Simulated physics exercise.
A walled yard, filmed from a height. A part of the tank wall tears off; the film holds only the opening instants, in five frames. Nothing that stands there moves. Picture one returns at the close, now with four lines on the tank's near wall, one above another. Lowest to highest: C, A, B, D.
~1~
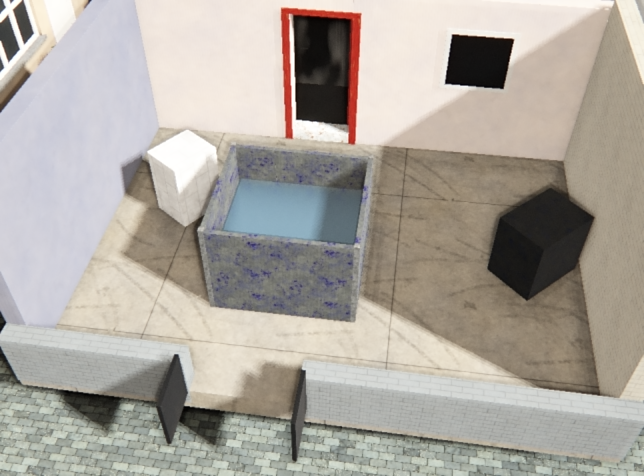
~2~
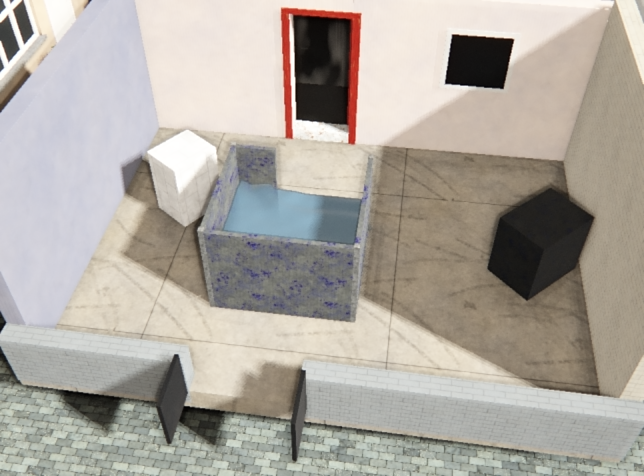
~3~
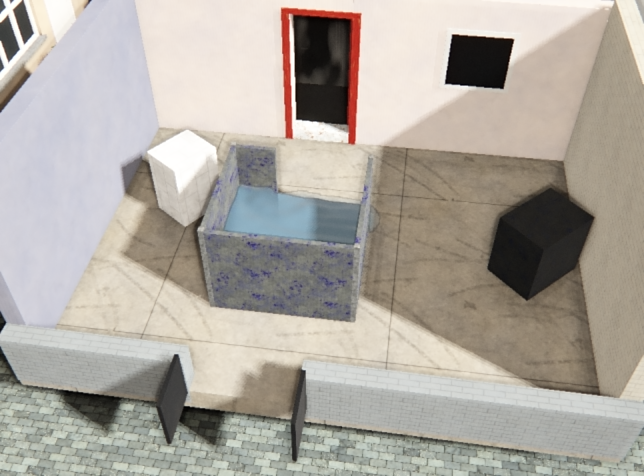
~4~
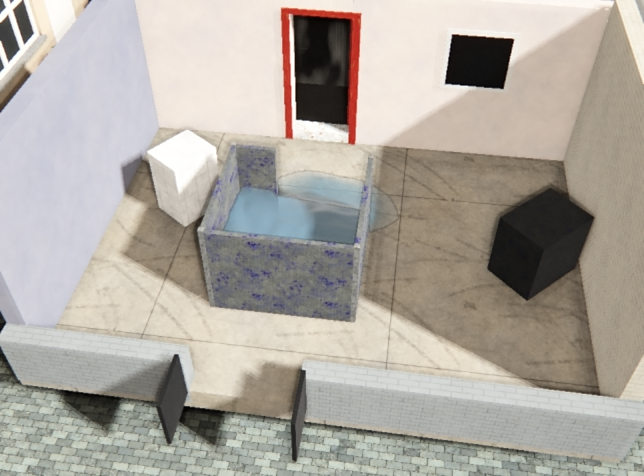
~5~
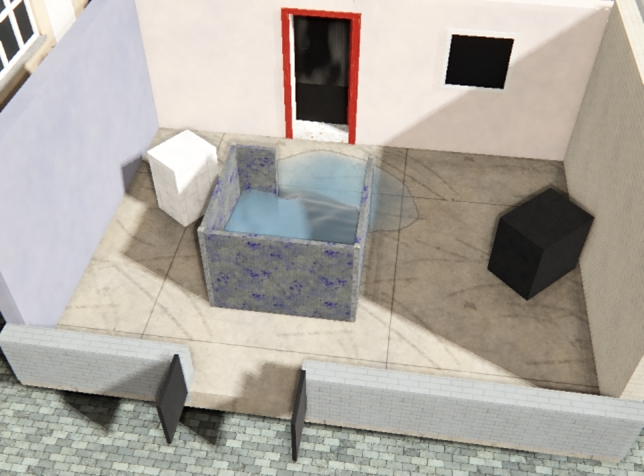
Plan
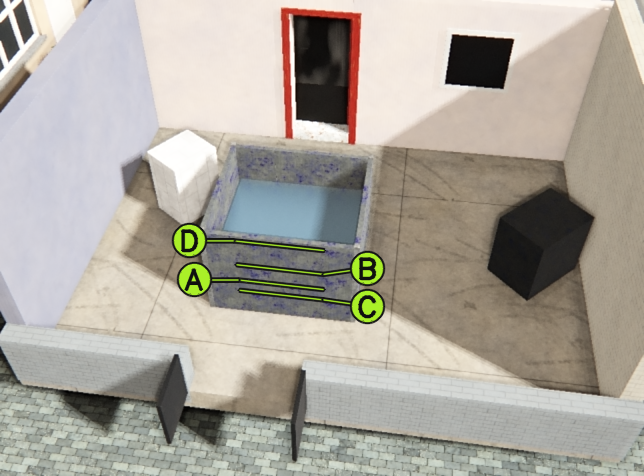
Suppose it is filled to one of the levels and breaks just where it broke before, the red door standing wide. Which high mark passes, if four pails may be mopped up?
Choose C.
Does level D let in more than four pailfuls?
Yes, it does.
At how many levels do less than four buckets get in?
One of them.
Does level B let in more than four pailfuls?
Yes, that goes wrong.
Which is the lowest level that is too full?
Here it is level A.
On the marked copy, A at (280, 284); B at (279, 269); C at (281, 295); D at (278, 245); from the bottom up C, A, B, D.
With A, about 10 bucketfuls get in.
With B, dozens of bucketfuls pour in.
With C, a bucket or two gets in.
With D, dozens of bucketfuls pour in.
